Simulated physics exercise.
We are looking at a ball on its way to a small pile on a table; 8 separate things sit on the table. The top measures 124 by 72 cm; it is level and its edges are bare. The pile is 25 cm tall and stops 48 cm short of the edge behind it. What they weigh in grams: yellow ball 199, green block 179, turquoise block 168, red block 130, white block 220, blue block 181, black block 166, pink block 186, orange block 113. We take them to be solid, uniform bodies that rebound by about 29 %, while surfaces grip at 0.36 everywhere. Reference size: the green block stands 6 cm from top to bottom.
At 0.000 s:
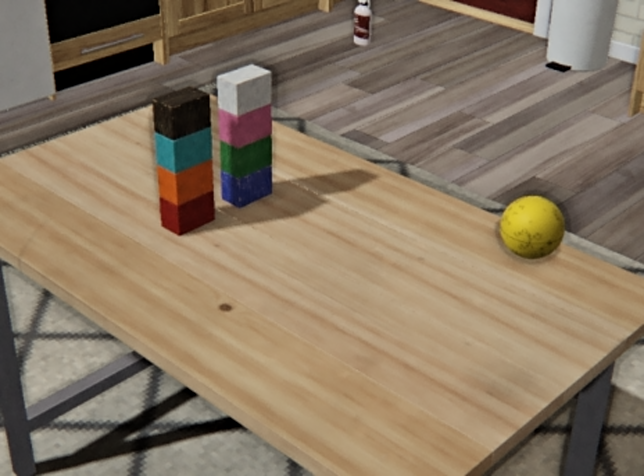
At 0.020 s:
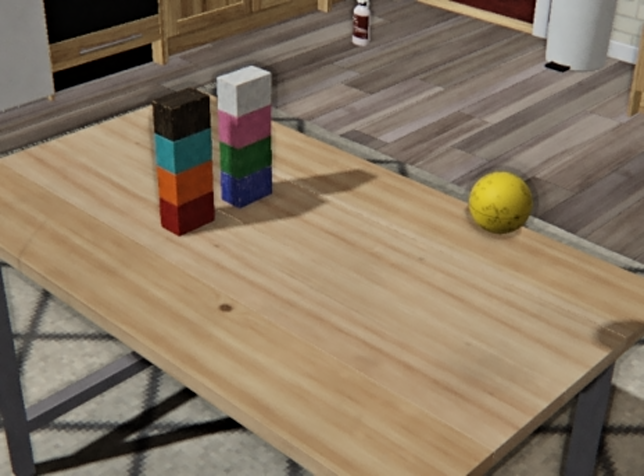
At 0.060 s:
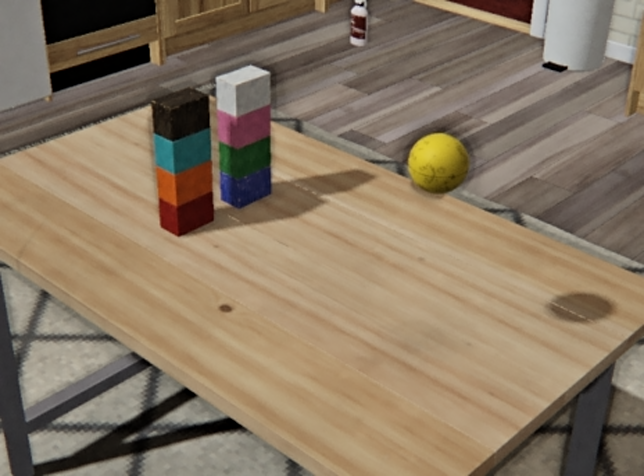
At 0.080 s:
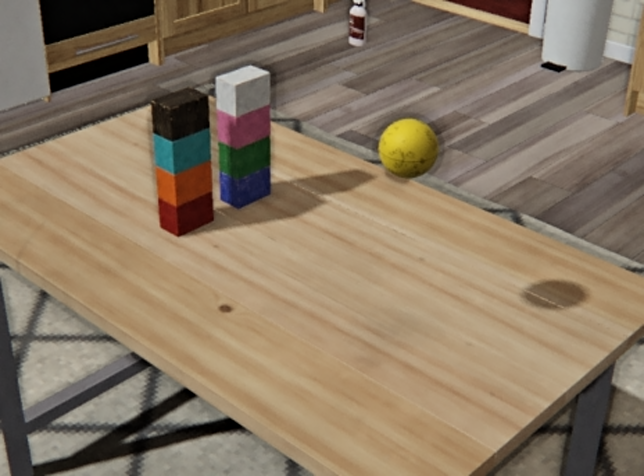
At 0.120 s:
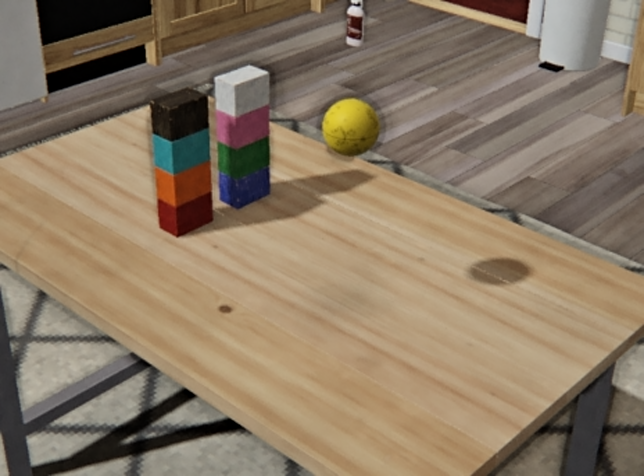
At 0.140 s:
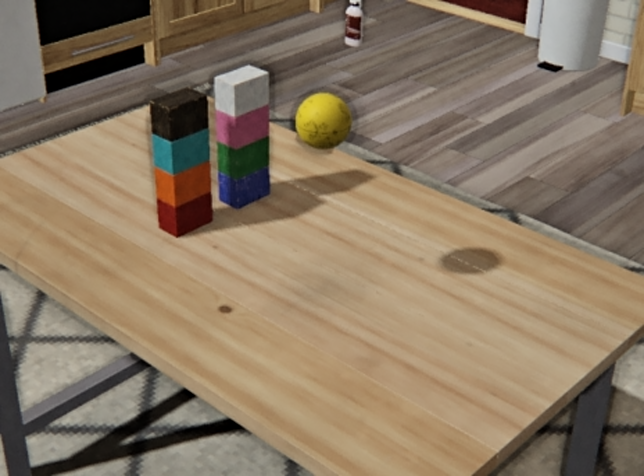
Above a wooden table, a yellow ball moves left through the air toward two block stacks.
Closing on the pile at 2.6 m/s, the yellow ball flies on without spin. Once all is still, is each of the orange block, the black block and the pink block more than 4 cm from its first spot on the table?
One by one: The orange block is going to be displaced, the black block is going to be displaced, the pink block is going to stay close.
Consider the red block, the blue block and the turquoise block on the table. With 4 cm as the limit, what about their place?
Red block: Remains in place; blue block: Remains in place; turquoise block: Is displaced.
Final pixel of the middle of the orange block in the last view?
It comes to a stop close to (148, 185).
After 0.34 s, yellow ball near (195, 163); black block leaning 38° near (120, 106); orange block leaning 23° near (172, 173); turquoise block leaning 29°.
After 0.44 s, yellow ball near (198, 185); black block on its side near (73, 145); orange block on its side near (160, 175); turquoise block leaning 66°.
After 0.64 s, yellow ball near (217, 222); black block now off the table; orange block on its side near (148, 185); turquoise block on its side.
After 0.94 s, yellow ball near (224, 225); orange block on its side near (148, 185); turquoise block on its side.
By the end (1.2 s), off the table, black block; tipped over on the table, turquoise block and orange block; the other 5 in place, give or take 4 cm. Seen from the same camera at the end, orange block near (148, 185).
